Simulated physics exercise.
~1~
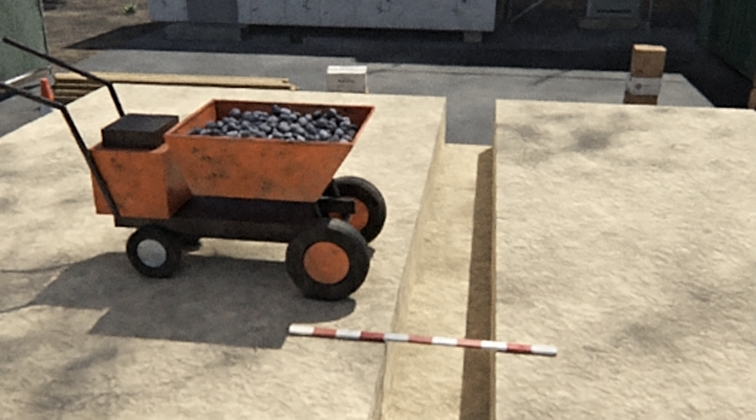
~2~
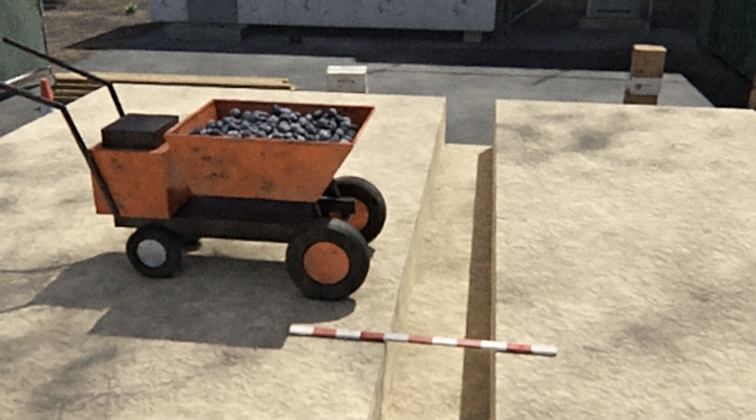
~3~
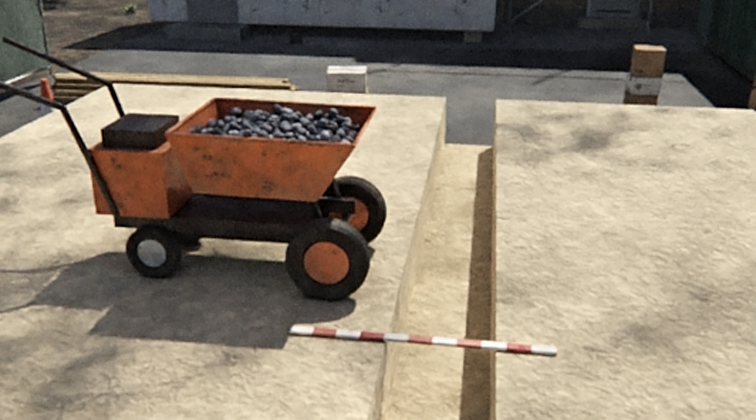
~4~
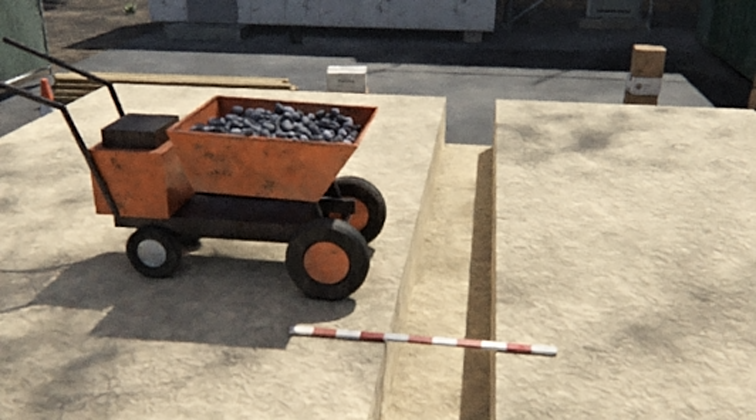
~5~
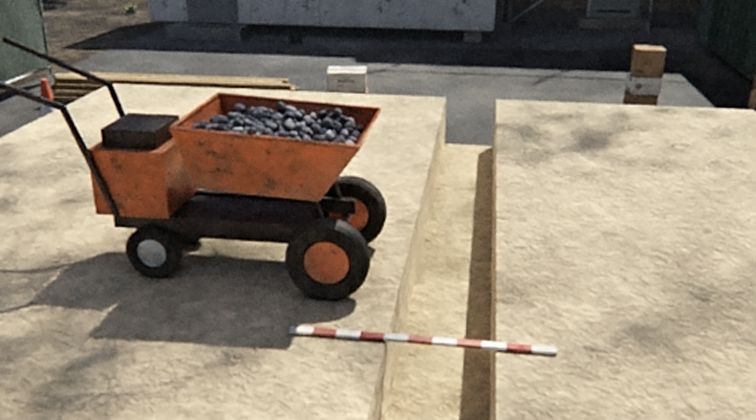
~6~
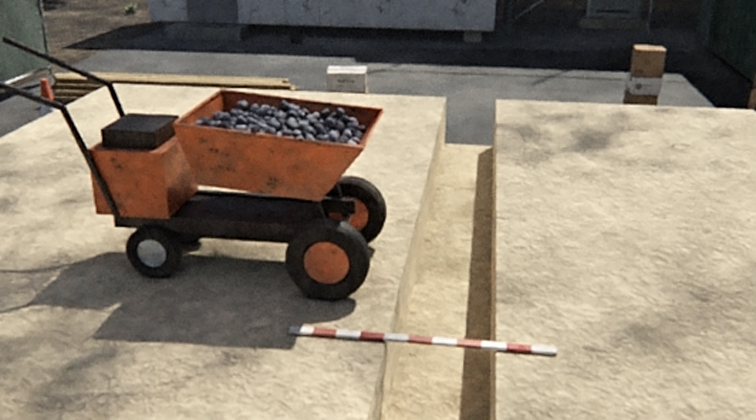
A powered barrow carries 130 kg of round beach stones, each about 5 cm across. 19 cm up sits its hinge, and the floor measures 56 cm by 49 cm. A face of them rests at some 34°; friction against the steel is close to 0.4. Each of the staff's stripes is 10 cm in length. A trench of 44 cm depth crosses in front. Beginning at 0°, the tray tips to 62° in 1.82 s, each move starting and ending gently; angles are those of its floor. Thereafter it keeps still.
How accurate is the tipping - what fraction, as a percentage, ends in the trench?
Close to 56 in every hundred.
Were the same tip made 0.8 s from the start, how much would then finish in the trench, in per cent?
40 %.
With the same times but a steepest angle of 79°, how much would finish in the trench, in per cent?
In that case around 55 percent.
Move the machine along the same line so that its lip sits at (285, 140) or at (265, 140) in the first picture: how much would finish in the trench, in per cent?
I'd expect some 80 per cent, then some 70.
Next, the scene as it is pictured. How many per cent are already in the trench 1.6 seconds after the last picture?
Around 20 per cent of it.
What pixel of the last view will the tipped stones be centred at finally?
The stones end up centred near (473, 344).
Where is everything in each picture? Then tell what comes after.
In the first picture, the tray is at 0°, its lip at (353, 146); the top of the load is at (285, 120).
In the second picture, the tray is at 0°, its lip at (353, 146); the top of the load is at (285, 120).
In the third picture, the tray is at 1°, its lip at (355, 146); the top of the load is at (287, 119).
The fourth picture shows lip at (357, 147), floor tilted 2°, highest stones at (288, 118).
The fifth picture shows lip at (360, 148), floor tilted 3°, highest stones at (274, 115).
The sixth picture shows lip at (363, 149), floor tilted 4°, highest stones at (265, 112).
Then, 1.1 s after the last picture the floor is at 52°, 100 % in the tray; the foremost stones are at (452, 210).
Then, 1.6 s after the last picture the floor is at 62°, 67 % in the tray, 20 % in the trench, 13 % past the trench; the foremost stones are at (558, 291).
Then, 2.0 s after the last picture the floor is at 62°, 46 % in the tray, 30 % in the trench, 24 % past the trench; the foremost stones are at (624, 277).
Then, 3.9 s after the last picture the floor is at 62°, 20 % in the tray, 56 % in the trench, 25 % past the trench; the foremost stones are at (673, 271).
